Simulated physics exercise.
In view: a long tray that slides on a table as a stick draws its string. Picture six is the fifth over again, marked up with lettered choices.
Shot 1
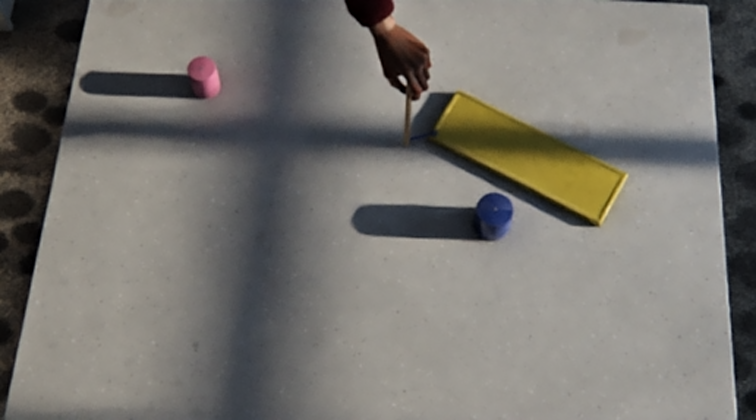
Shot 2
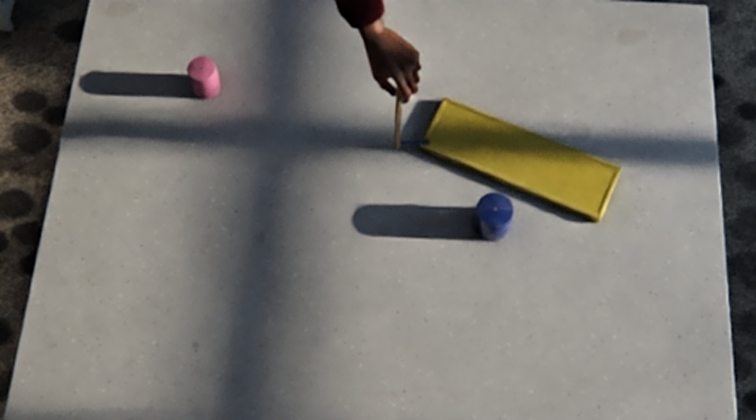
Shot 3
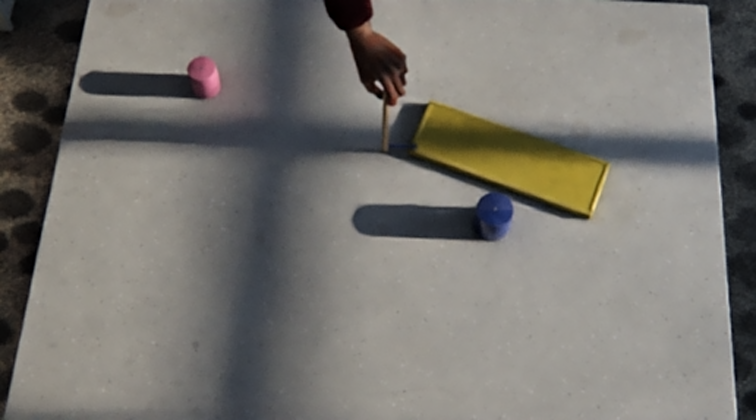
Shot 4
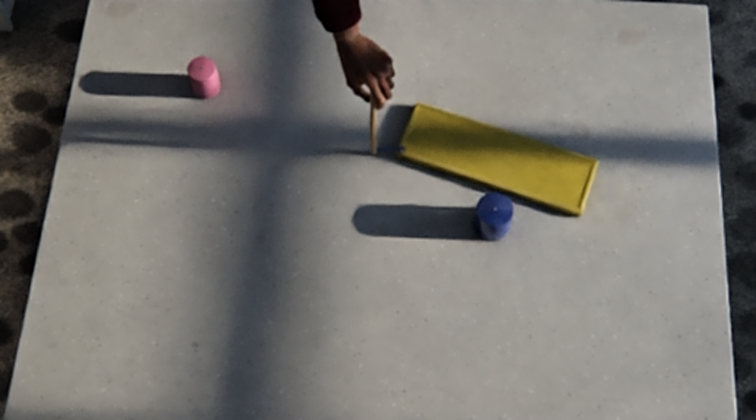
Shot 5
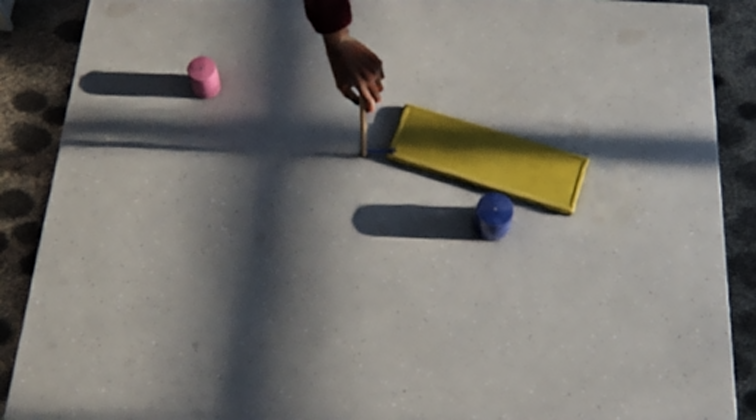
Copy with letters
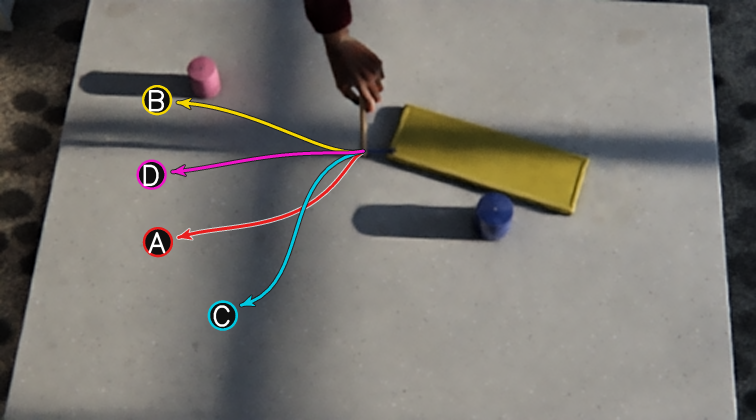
Yellow tray sliding slowly left across a pale table as a hand draws a stick ahead of it, pink and blue tins staying still.
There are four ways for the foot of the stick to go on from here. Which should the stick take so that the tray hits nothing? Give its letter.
Choose path C.
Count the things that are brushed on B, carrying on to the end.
In all, two.
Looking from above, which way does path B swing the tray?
On that path, clockwise.
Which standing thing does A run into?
It meets the blue tin.
On the marked copy, A from (364, 151) via (281, 217) to (179, 238); B from (364, 151) via (271, 125) to (178, 103); C from (364, 151) via (298, 227) to (241, 305); D from (364, 151) via (263, 158) to (172, 172).
With C. Early on, foot of the stick (309, 196), middle of the tray (430, 166).
Further on, foot of the stick (284, 267), middle of the tray (388, 197).
At the end, foot of the stick (233, 307), middle of the tray (340, 234); nothing has been touched.
As for the rest, A meets the blue tin; B meets the blue tin and pink tin; D meets the blue tin.
